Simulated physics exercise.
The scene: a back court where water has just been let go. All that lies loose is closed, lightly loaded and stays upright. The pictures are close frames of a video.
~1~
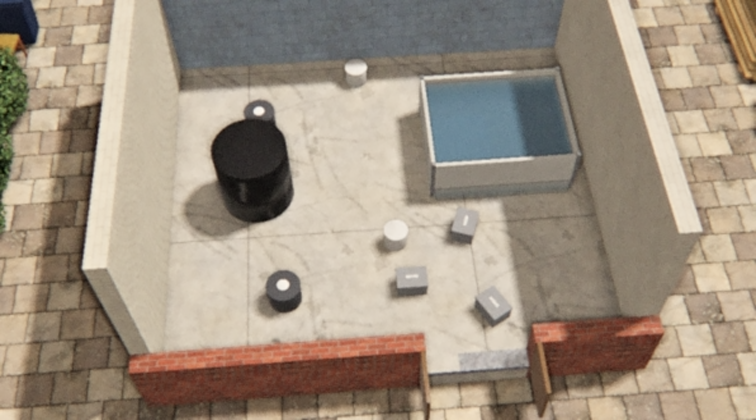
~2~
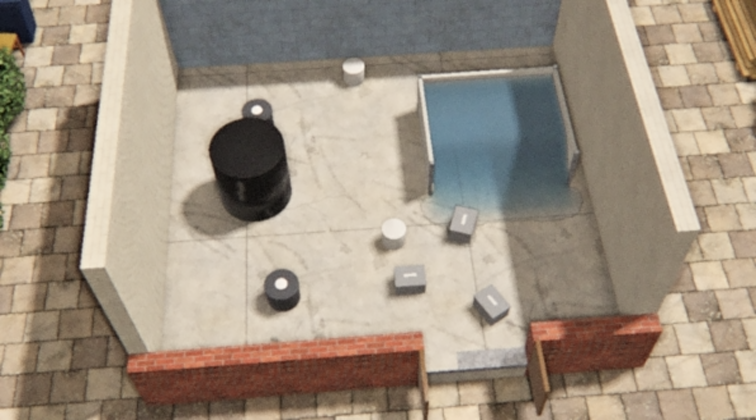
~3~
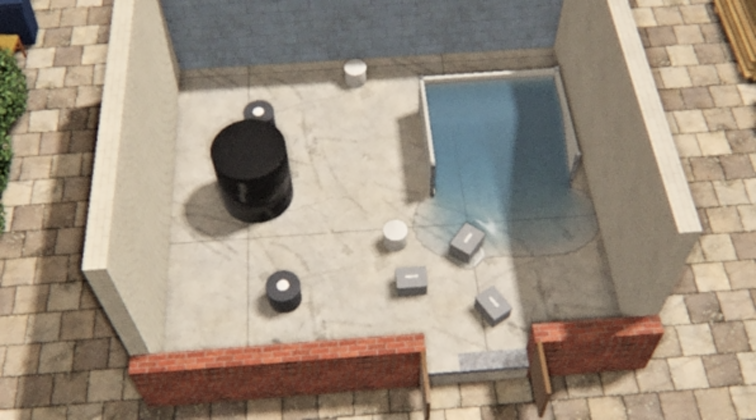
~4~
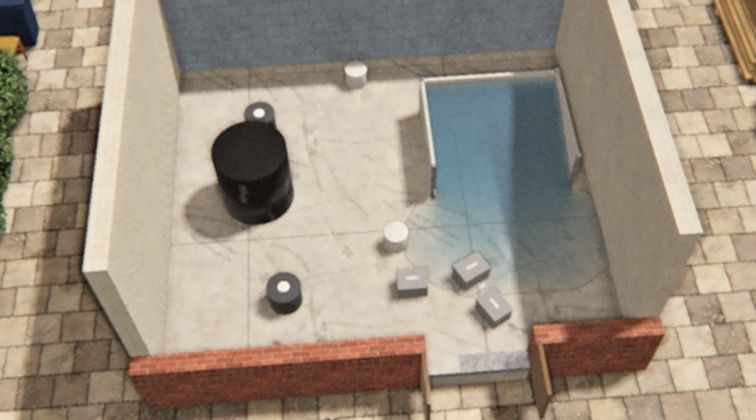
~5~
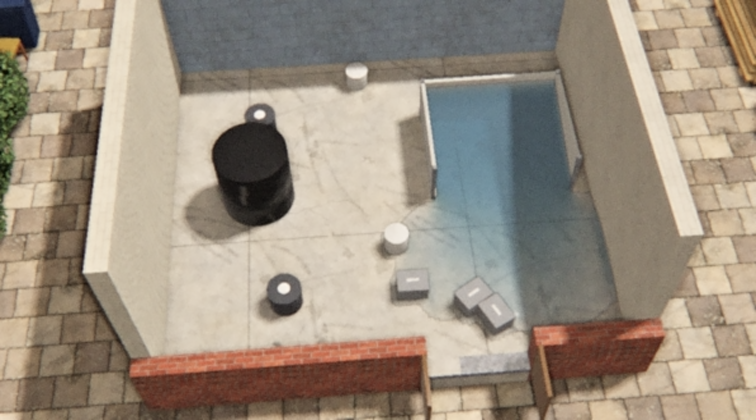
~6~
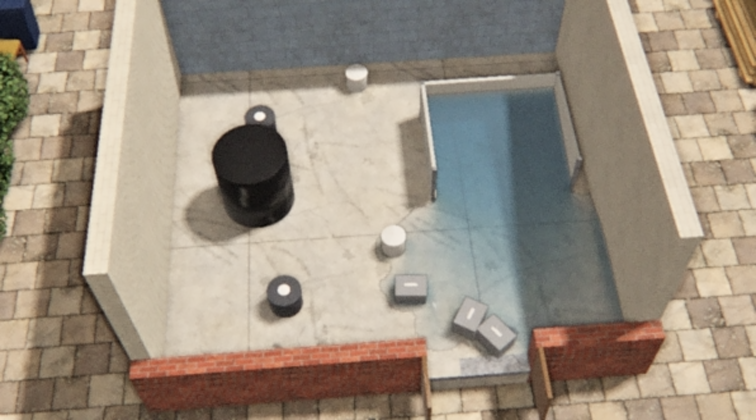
A large black cylinder stands left of centre in a pale stone-floored court, seen from high above, with a blue back wall, cream side walls and a low red brick front with an opening. Two small dark drums, two white ones and three grey boxes sit around it, beside a blue pool at right. The pool's front panel disappears, water spreads forward, and one box slides toward the opening, then its neighbour shifts slightly.
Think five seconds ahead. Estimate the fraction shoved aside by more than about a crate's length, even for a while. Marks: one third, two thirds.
Share: At least two thirds.
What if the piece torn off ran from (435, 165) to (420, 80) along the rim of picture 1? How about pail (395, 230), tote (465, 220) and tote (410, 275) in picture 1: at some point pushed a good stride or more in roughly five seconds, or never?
One after the other: No, short of that, not that far.
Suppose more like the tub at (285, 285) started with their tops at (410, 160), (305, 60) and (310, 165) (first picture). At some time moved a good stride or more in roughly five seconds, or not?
In that order: No, under that, not that far.
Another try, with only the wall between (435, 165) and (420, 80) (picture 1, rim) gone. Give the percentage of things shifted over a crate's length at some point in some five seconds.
I make it 40 per cent.
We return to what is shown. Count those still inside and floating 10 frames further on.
The number is 1.
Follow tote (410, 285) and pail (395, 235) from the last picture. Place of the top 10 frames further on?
At about (277, 341) and (354, 245).
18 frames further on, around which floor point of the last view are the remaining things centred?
Close to (291, 210).
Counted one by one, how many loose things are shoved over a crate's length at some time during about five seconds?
5 of them.
A moment on, 3 of 7 are well off their spots; 0 afloat.
Next, 4 of 7 are well off their spots; 1 afloat.
Later, 4 of 7 are well off their spots; 0 afloat.
In the end, 5 of 7 are well off their spots, and 5 have been at some point; 3 afloat.
